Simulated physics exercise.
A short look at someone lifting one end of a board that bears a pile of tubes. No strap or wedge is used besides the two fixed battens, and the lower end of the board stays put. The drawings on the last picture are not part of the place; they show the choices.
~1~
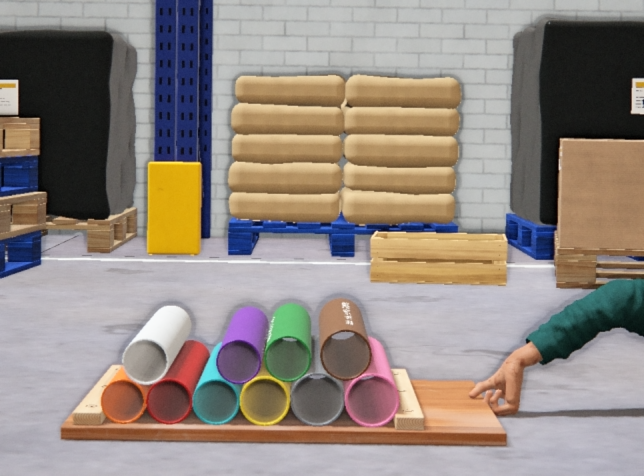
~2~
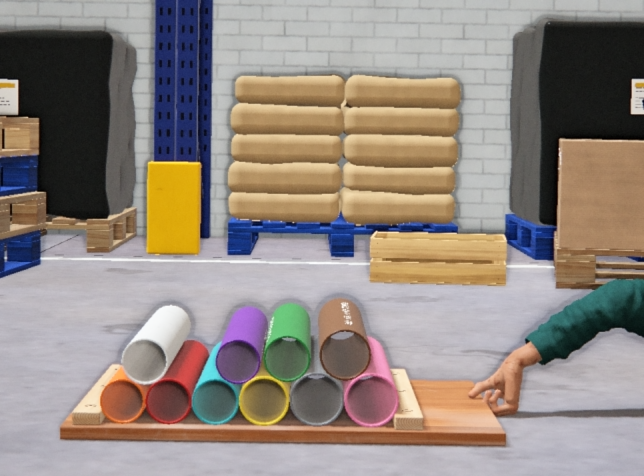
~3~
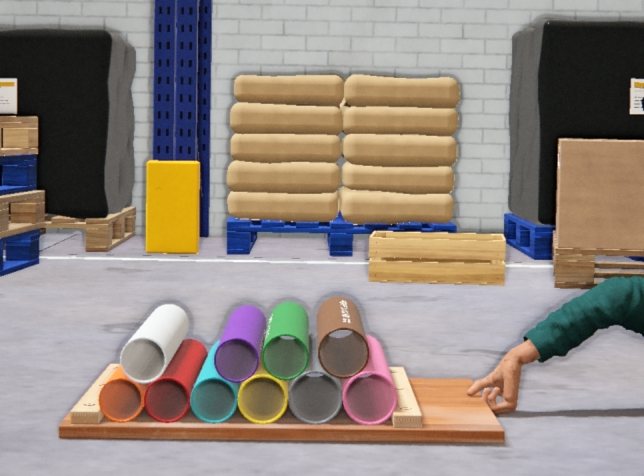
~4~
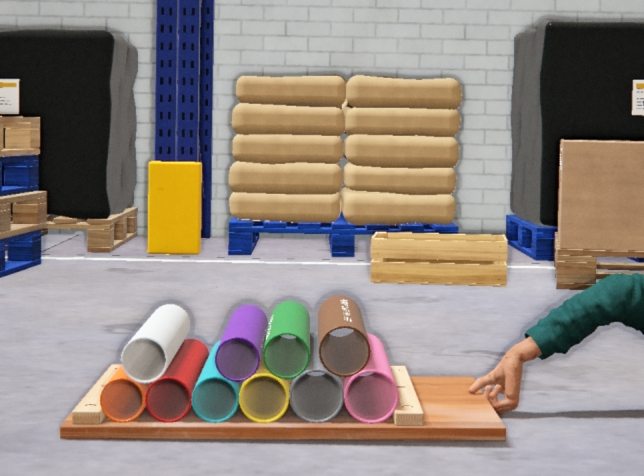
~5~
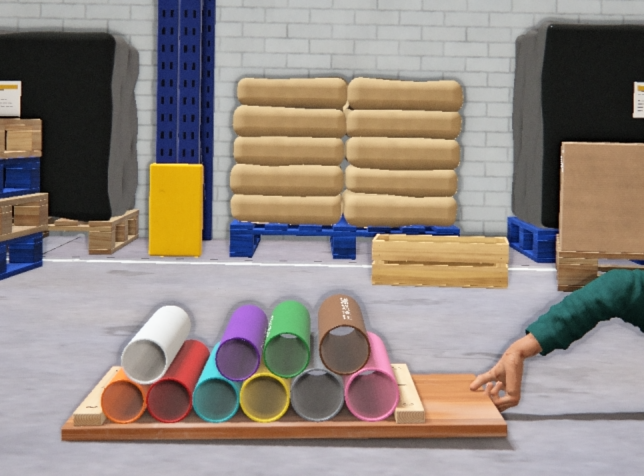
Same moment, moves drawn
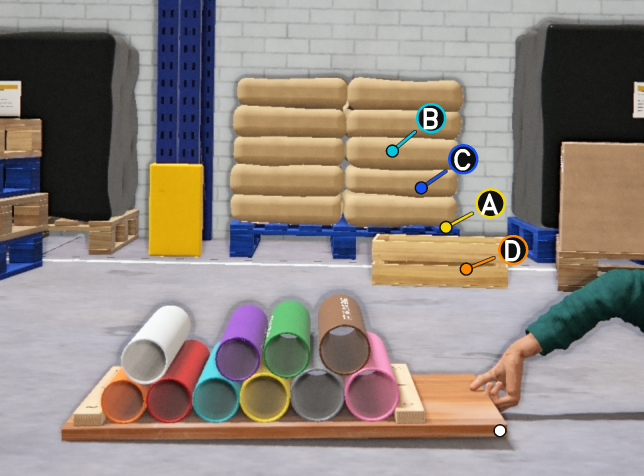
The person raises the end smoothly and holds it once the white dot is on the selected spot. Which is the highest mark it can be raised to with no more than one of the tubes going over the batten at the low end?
Raise it to D.
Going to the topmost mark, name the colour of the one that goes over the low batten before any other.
The white one.
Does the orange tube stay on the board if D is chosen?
Yes.
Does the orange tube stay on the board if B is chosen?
No.
On the marked copy, A at (446, 227); B at (392, 151); C at (421, 188); D at (467, 269); the white dot at (500, 431).
Taking D. A third of the way, board at 15°.
Two thirds of the way, board at 23°.
When it is over, board at 23°, none over the low batten.
As for the rest, A ten over the low batten; B ten over the low batten; C ten over the low batten.
